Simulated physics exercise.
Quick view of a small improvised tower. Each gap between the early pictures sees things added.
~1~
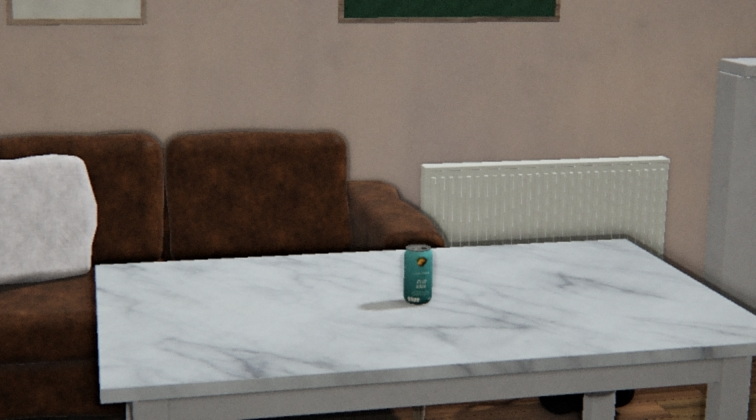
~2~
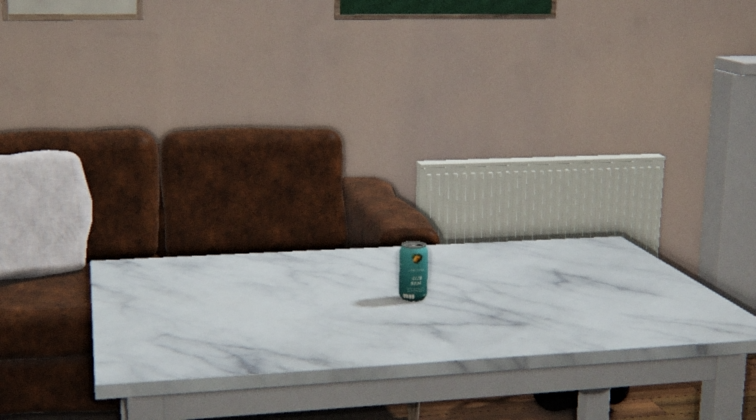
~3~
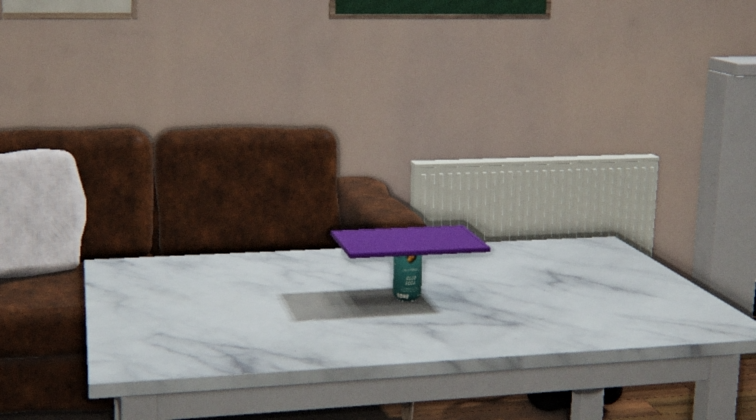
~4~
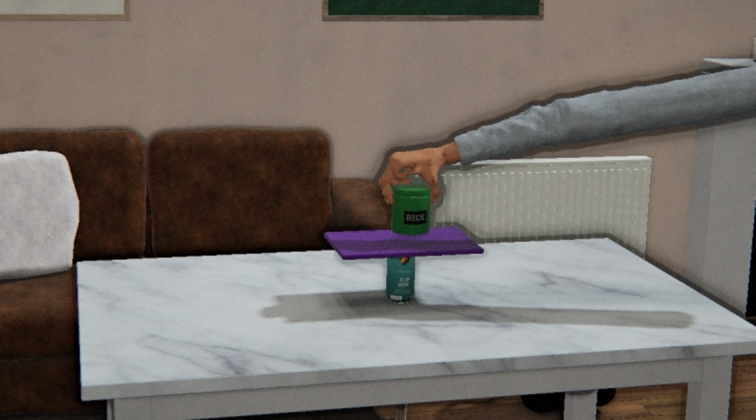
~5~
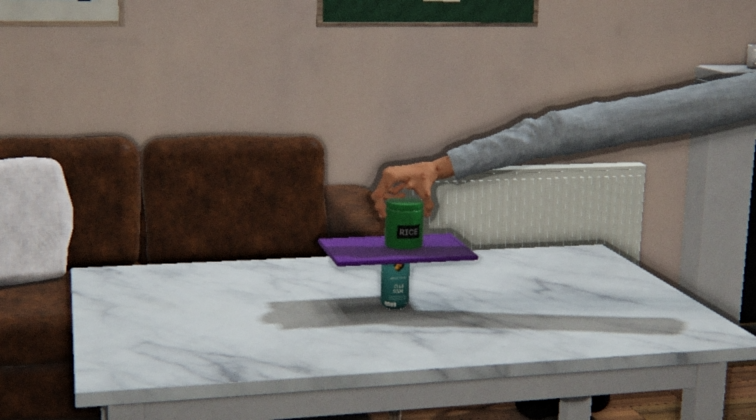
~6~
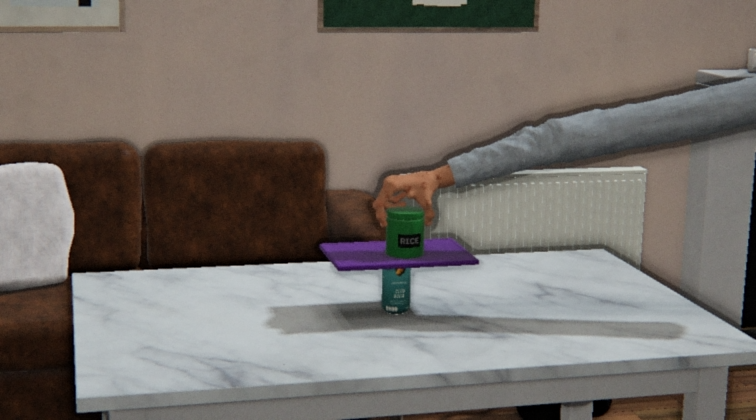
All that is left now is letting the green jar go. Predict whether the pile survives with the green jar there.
Sure enough, it lasts just fine.
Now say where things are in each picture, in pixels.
The last thing is not in view yet, in the first frame.
The last thing is not in view yet, in the second frame.
The last thing is not in view yet; purple lid (409, 241), in the third frame.
On its way; green jar (411, 209); purple lid (402, 243), in the fourth frame.
On its way; green jar (404, 223); purple lid (397, 249), in the fifth frame.
In place under the hand; green jar (405, 232); purple lid (398, 254), in the sixth frame.
Then, 0.50 s on from there, no change.
Then, 1.30 s on from there, green jar resting near (405, 233).
In the end, all 3 unmoved. At the end, from the last picture's camera, green jar near (406, 233). The stack stays up.
